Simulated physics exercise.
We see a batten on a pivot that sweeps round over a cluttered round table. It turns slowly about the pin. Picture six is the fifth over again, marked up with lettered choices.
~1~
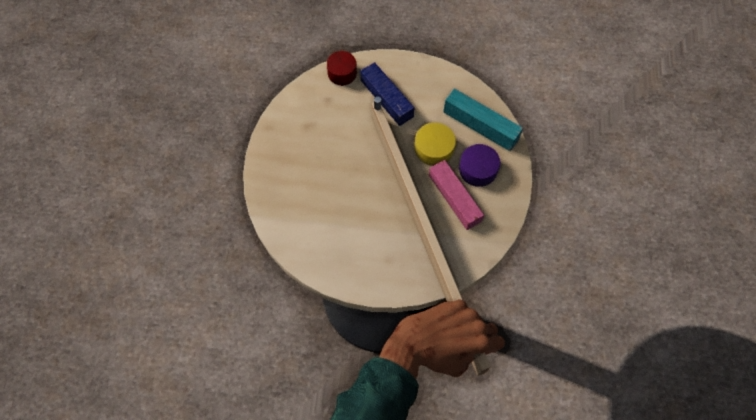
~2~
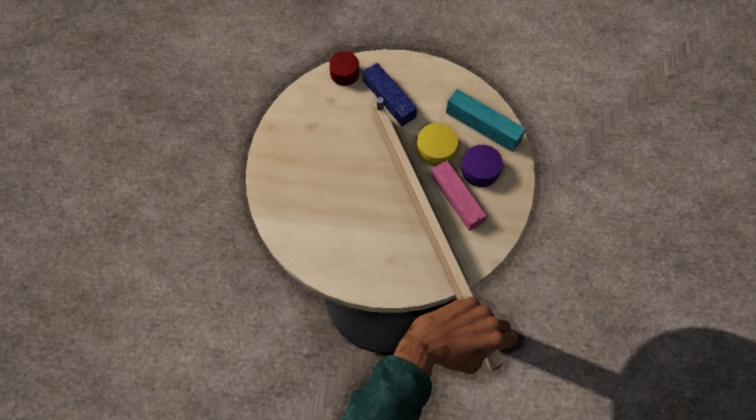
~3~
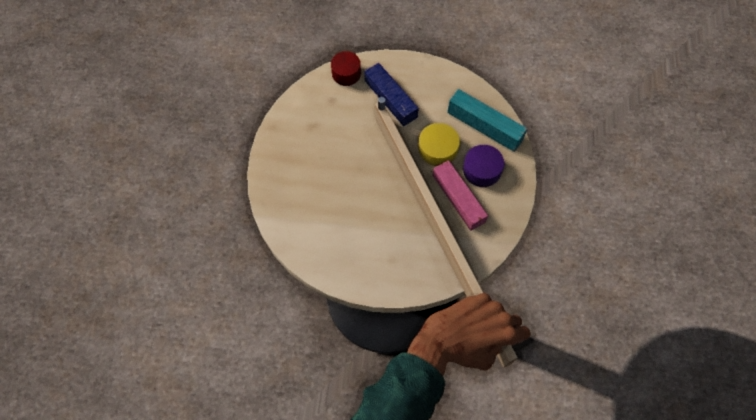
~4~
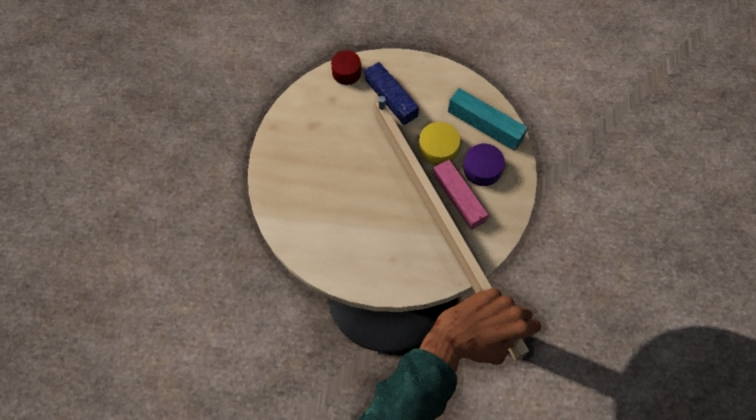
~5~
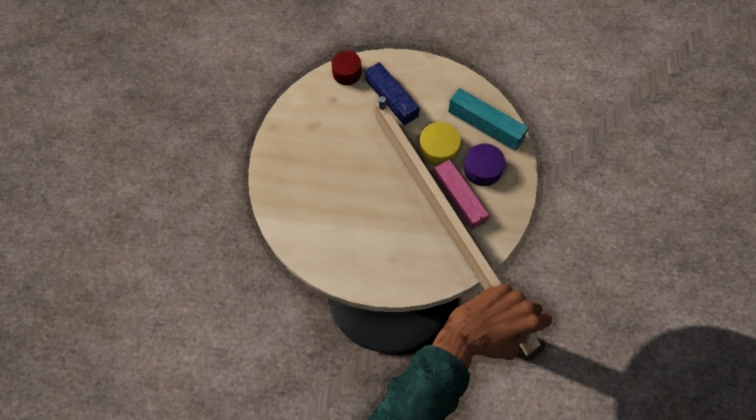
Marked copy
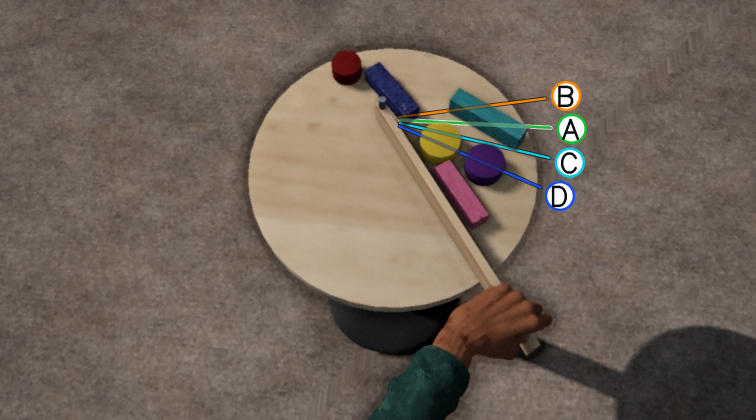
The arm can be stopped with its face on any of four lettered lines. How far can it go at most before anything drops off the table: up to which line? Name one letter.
Stop at C.
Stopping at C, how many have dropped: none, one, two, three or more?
In all, none.
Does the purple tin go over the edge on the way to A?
By then, yes.
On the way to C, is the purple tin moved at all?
Yes.
On the copy, A at (475, 124); B at (472, 108); C at (474, 140); D at (468, 156).
On C. First, arm (453, 165); purple tin (492, 158); pink bar (476, 180).
Then, arm (469, 144); turquoise bar (495, 104); purple tin (507, 132).
Finally, arm (475, 129); turquoise bar (500, 89); purple tin (513, 112); nothing has fallen.
By contrast, A drops the turquoise bar and purple tin; B drops the turquoise bar and purple tin; D is safe but short.
